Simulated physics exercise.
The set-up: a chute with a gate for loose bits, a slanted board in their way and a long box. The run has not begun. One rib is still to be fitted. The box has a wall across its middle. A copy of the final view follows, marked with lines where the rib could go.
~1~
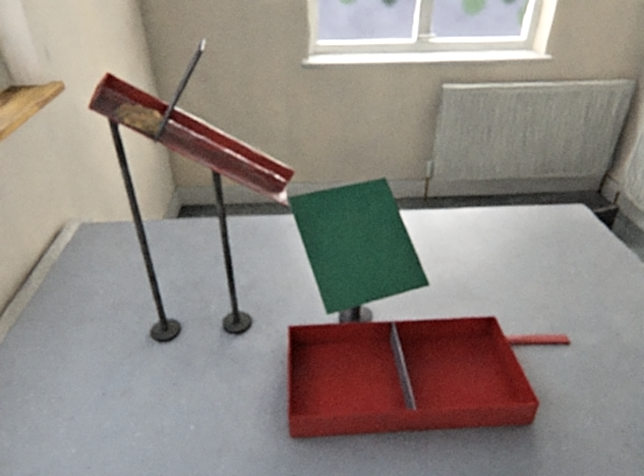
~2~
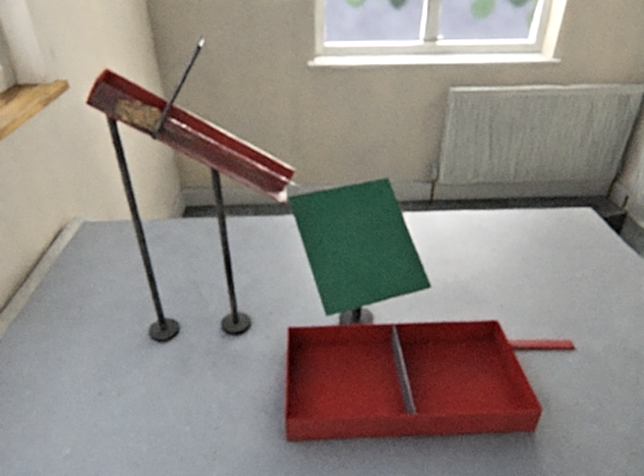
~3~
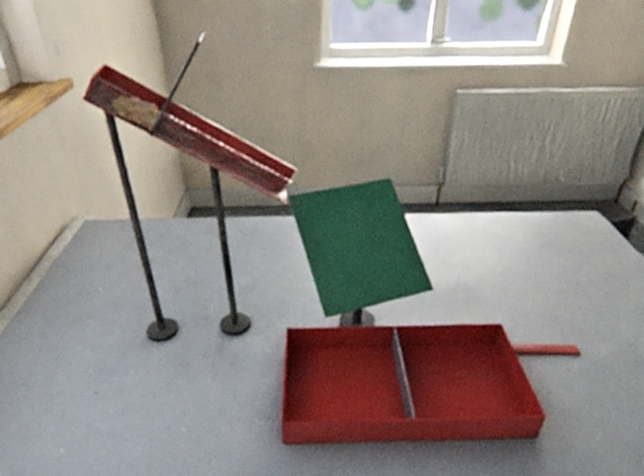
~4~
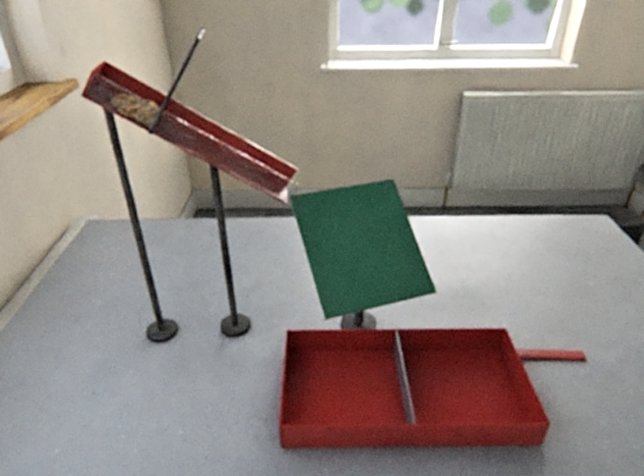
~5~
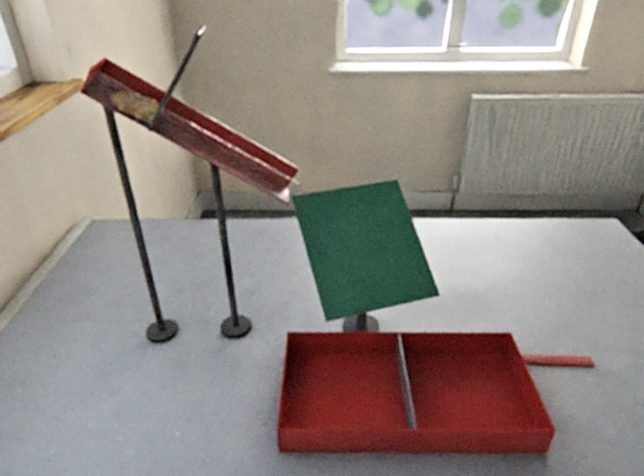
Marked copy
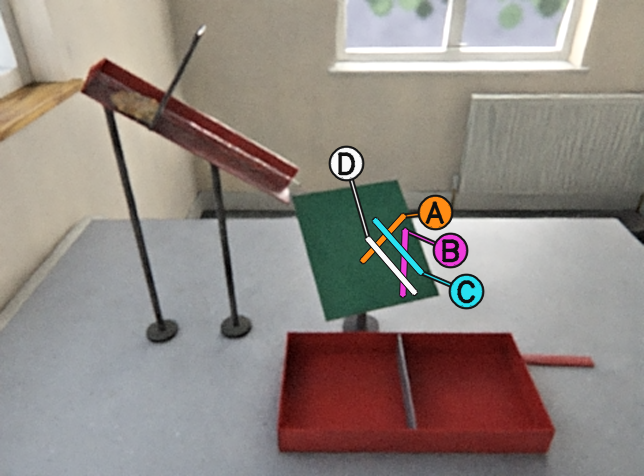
A red chute holding a small tan load behind a dark rod sloped down toward a tilted green board above a divided red box, and nothing moved except the view, which shifted slightly.
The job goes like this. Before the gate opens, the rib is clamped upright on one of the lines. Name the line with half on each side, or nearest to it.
The best line is B.
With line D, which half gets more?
More lands on the right.
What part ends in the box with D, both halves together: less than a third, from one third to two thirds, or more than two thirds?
More than two thirds.
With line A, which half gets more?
The left half.
On the marked copy, line A from (403, 216) to (363, 260); line B from (405, 230) to (402, 294); line C from (375, 220) to (420, 272); line D from (368, 239) to (414, 292).
If A is chosen, of what is caught, most in the left half, a small part in the right.
If B is chosen, of what is caught, about two thirds in the left half, about a third in the right.
If C is chosen, of what is caught, a small part in the left half, nearly all in the right.
If D is chosen, of what is caught, about a quarter in the left half, most in the right.
